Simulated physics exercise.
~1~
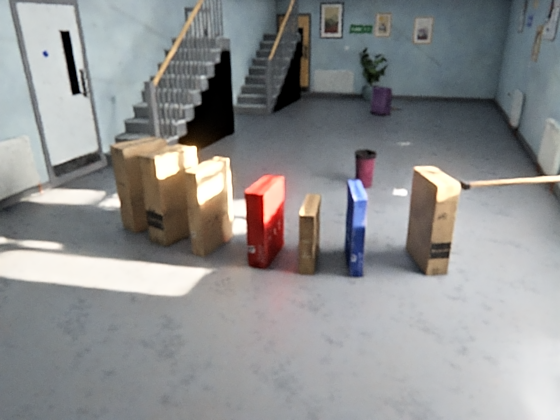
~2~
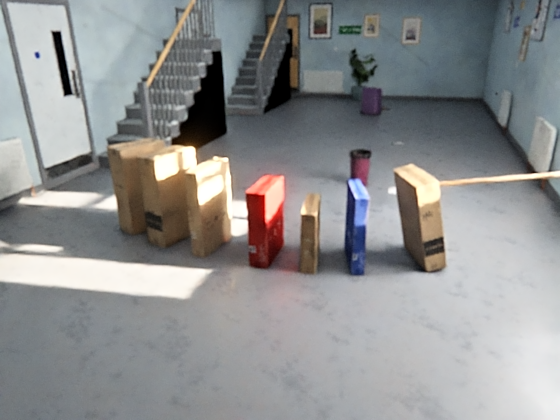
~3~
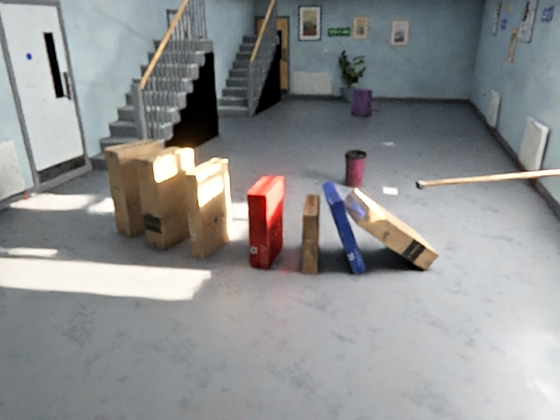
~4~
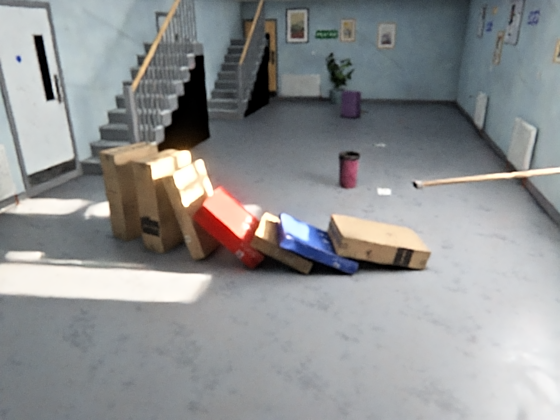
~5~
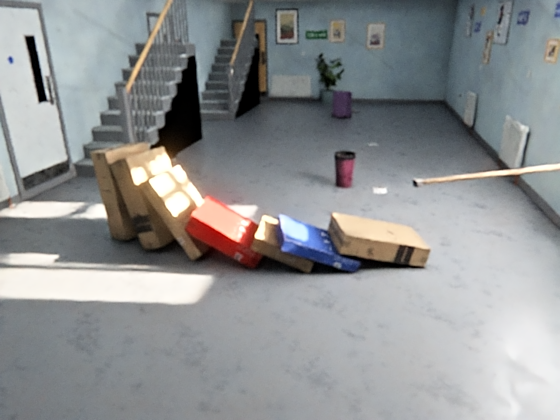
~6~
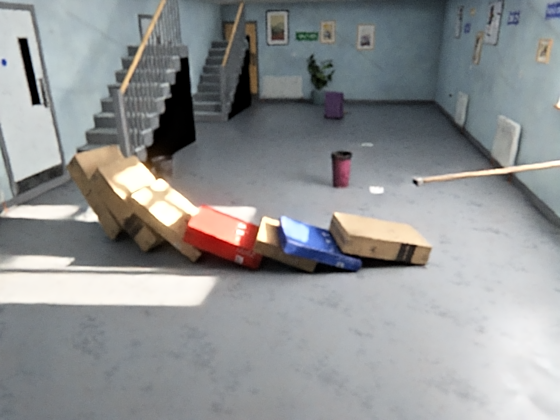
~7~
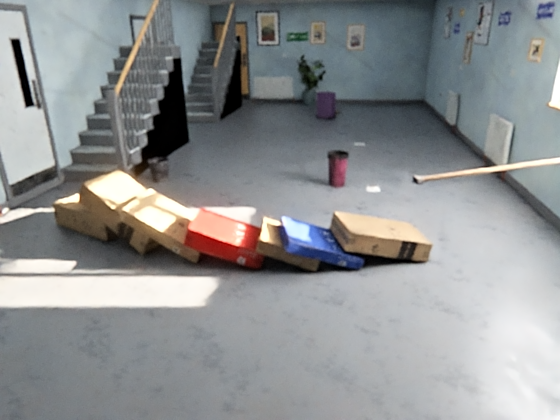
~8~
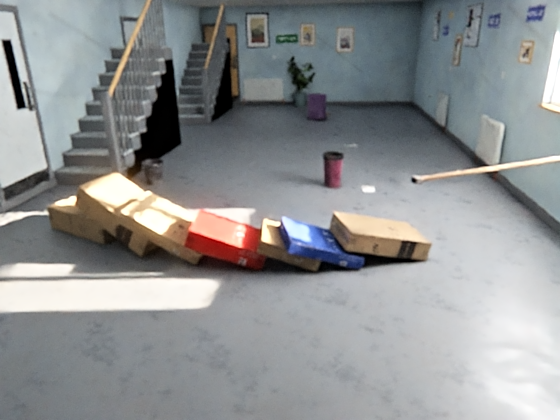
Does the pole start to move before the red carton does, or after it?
The pole starts to move before the red carton. It pushes at the rightmost carton while the red one still stands upright, and the red one only tips later.
